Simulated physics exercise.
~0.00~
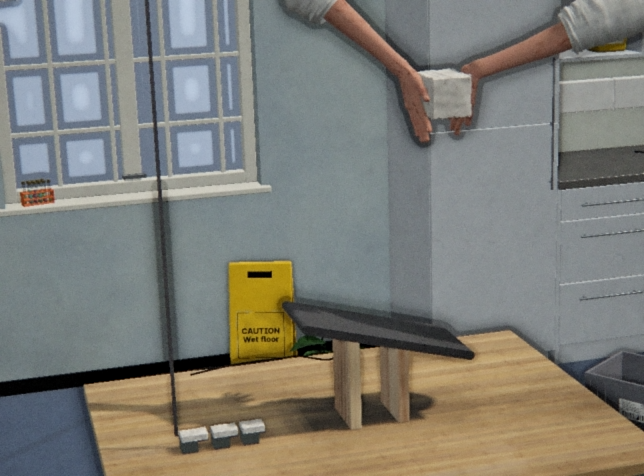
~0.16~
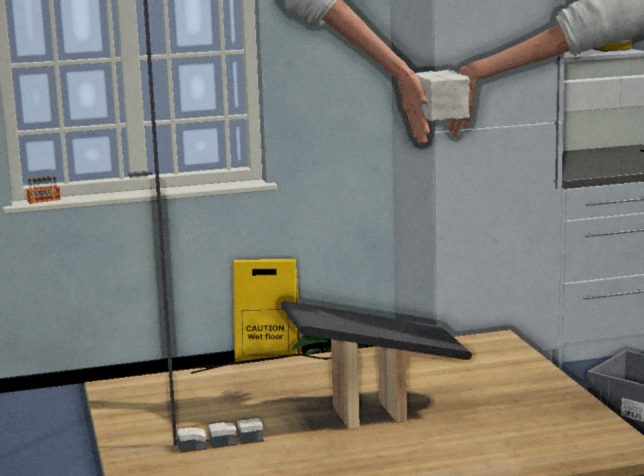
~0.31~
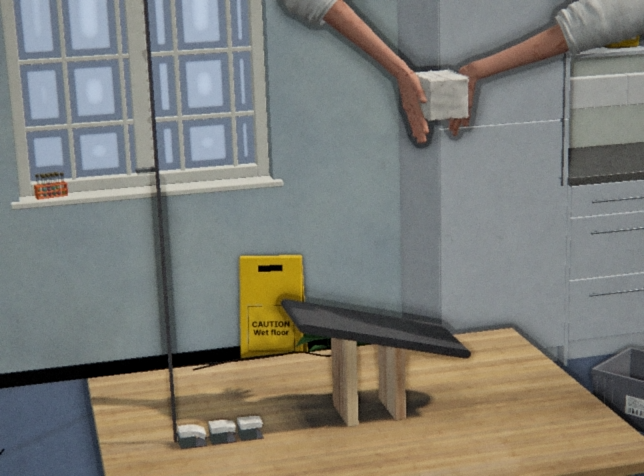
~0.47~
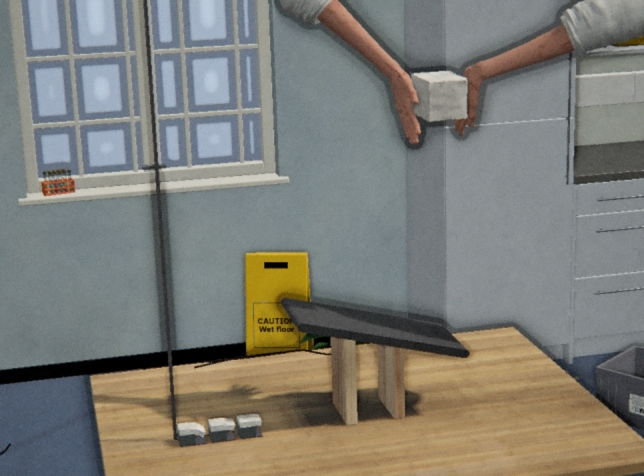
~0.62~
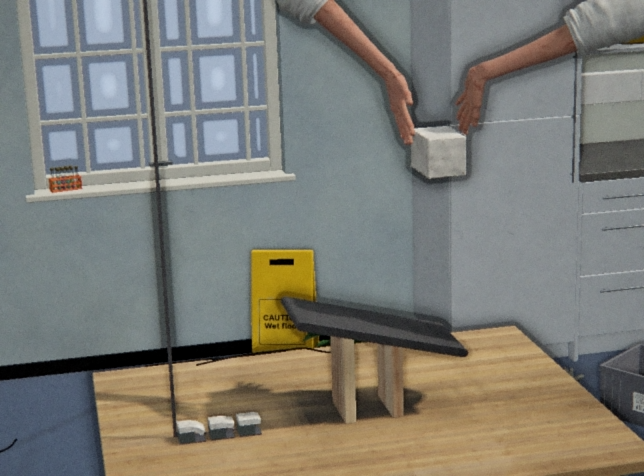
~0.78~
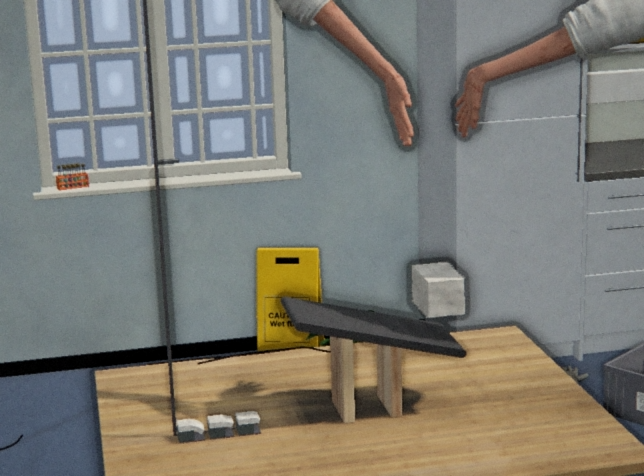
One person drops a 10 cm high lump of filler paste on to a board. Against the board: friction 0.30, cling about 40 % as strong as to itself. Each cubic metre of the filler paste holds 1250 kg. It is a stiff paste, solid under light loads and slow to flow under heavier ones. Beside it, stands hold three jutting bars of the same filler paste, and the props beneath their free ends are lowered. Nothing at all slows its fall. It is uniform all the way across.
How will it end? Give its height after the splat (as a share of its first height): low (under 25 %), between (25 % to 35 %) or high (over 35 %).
Its height after the splat (as a share of its first height) is between, 25 % to 35 %.
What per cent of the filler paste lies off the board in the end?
Share off the board, approx. 50 %.
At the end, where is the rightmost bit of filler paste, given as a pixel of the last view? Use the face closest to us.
Position: Approx. (467, 353).
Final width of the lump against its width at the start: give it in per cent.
Roughly 280 per cent.
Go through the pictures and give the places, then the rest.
The first picture shows highest point of the filler paste at (438, 78); the tips have sunk 0, 0, 0 (left to right).
The second picture shows highest point of the filler paste at (436, 80); the tips have sunk 1.0 cm, 3 mm, 0 (left to right).
The third picture shows highest point of the filler paste at (435, 80); the tips have sunk 1.2 cm, 4 mm, 2 mm (left to right).
The fourth picture shows highest point of the filler paste at (434, 81); the tips have sunk 1.3 cm, 5 mm, 2 mm (left to right).
The fifth picture shows highest point of the filler paste at (433, 139); the tips have sunk 1.4 cm, 6 mm, 3 mm (left to right).
The sixth picture shows highest point of the filler paste at (432, 282); the tips have sunk 1.4 cm, 6 mm, 3 mm (left to right).
By 0.89 s, it stands 28 % of its first height and 16 % has gone off the board.
By 1.03 s, it stands 28 % of its first height and 48 % has gone off the board.
By 1.16 s, it stands 28 % of its first height and 48 % has gone off the board.
By 1.29 s, it stands 28 % of its first height and 48 % has gone off the board.
By 1.39 s, at the end, it stands 28 % of its first height and 48 % has gone off the board.
